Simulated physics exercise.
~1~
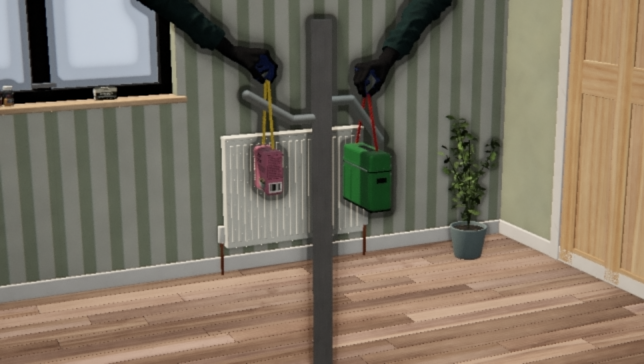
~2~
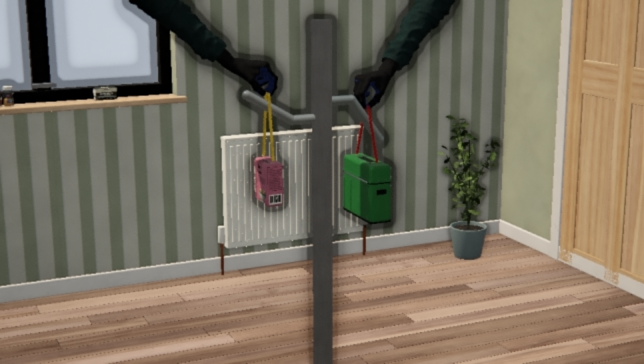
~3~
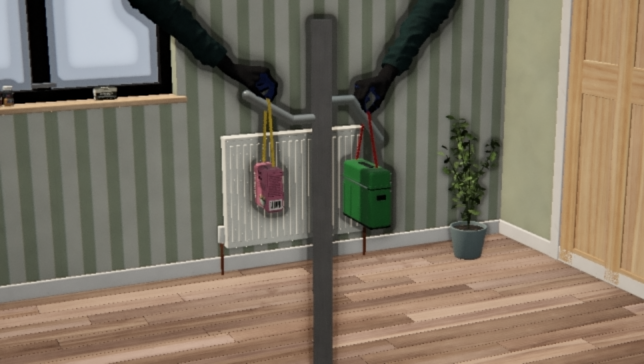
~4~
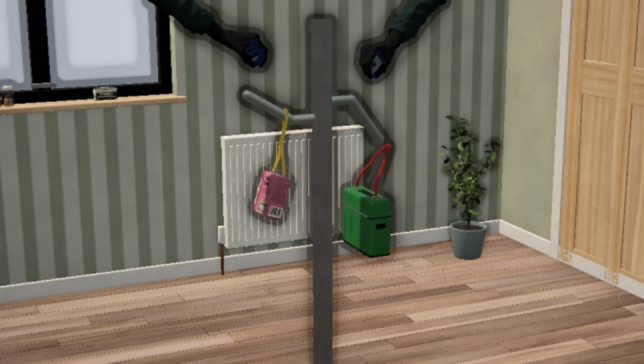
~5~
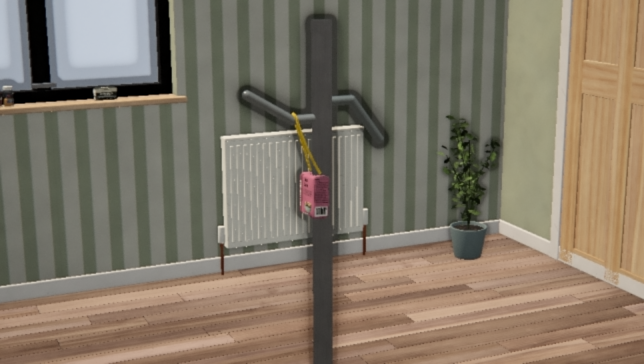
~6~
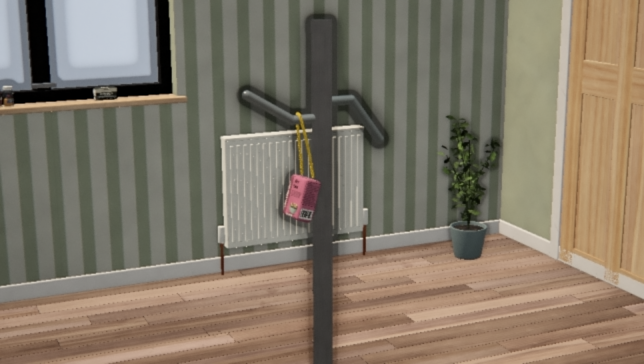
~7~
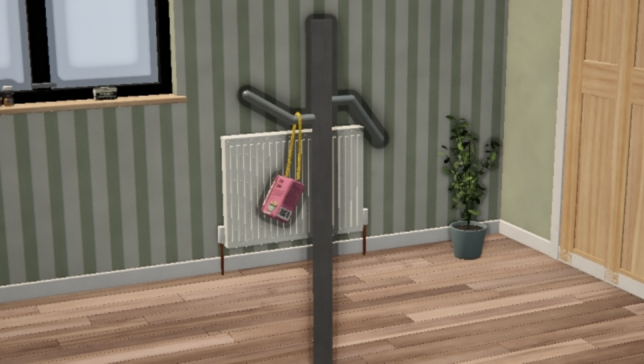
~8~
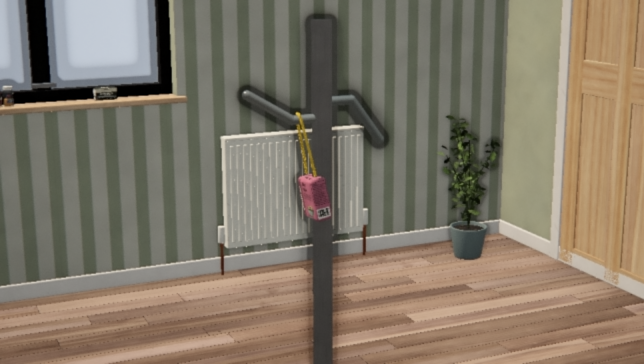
In a room with striped wallpaper, two dark-gloved hands lowered a pink pouch and a green case by their loops onto a grey stand's pegs and let go; the case slid off the right peg and dropped away, while the pouch stayed hanging, swinging.
